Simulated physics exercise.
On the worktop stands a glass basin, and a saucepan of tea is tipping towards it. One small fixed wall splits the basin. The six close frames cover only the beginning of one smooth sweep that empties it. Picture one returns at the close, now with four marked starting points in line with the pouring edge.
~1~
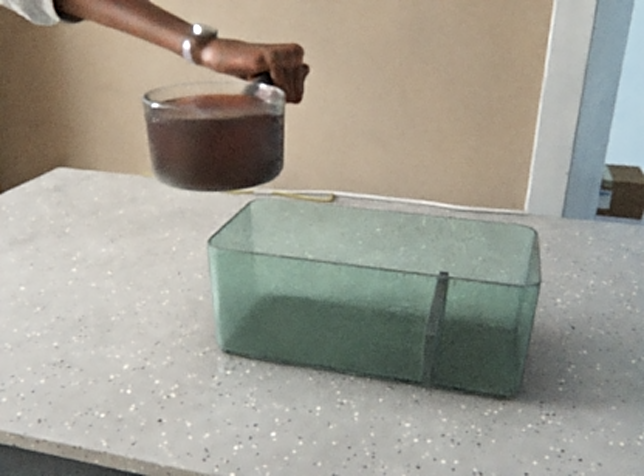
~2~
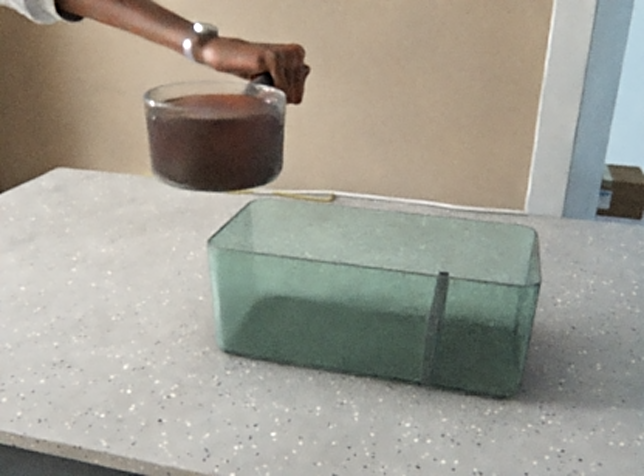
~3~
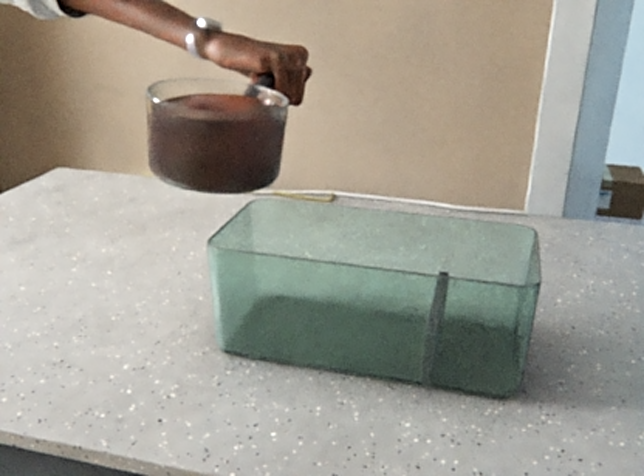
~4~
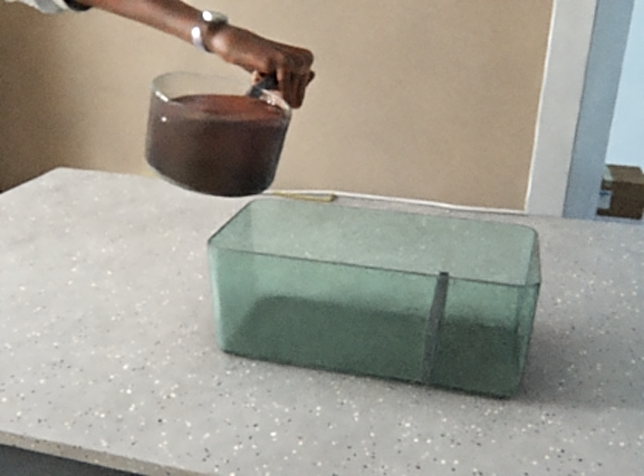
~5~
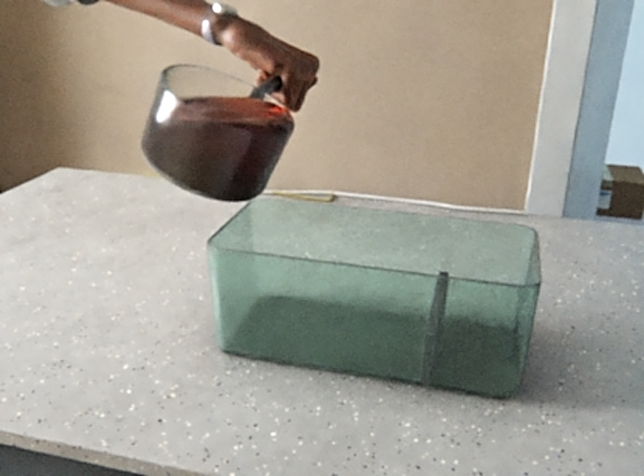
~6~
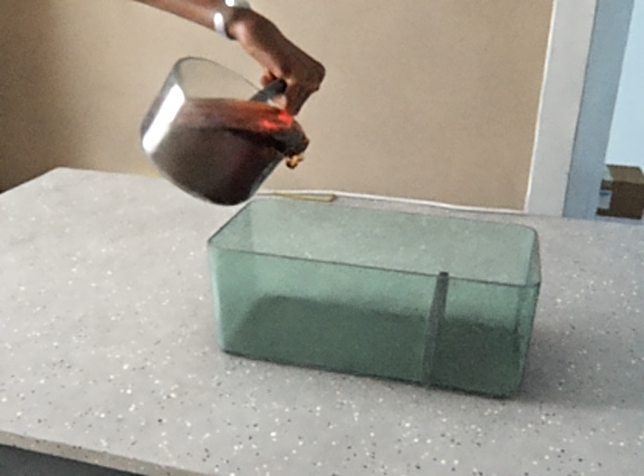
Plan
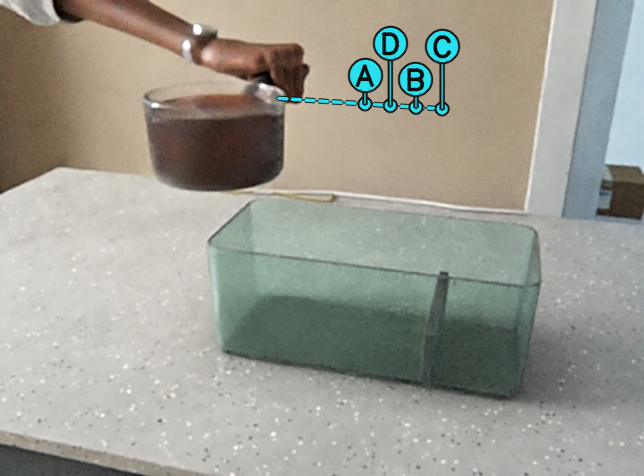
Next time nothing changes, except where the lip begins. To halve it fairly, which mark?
B beats the others.
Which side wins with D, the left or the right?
More ends on the left.
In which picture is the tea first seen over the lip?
Picture 5.
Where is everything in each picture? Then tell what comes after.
Upright, lip at (278, 98); basin from (218, 346) to (520, 395); top of the wall at (438, 299); nothing has left yet, in the first frame.
Upright, lip at (279, 100); nothing has left yet, in the second frame.
Tipped about 7°, lip at (282, 106); nothing has left yet, in the third frame.
Tipped about 14°, lip at (286, 116); nothing has left yet, in the fourth frame.
Tipped about 25°, lip at (289, 130); tea is over the lip, down to (289, 130), in the fifth frame.
Tipped about 37°, lip at (289, 147); tea is over the lip, down to (294, 162), in the sixth frame.
In cyan, A at (365, 103); B at (415, 107); C at (442, 108); D at (390, 105).
With A, about 83 % ends left of the wall and 11 % right of it; 7 % is lost outside.
With B, about 49 % ends left of the wall and 48 % right of it; 4 % is lost outside.
With C, about 36 % ends left of the wall and 64 % right of it.
With D, about 69 % ends left of the wall and 29 % right of it.
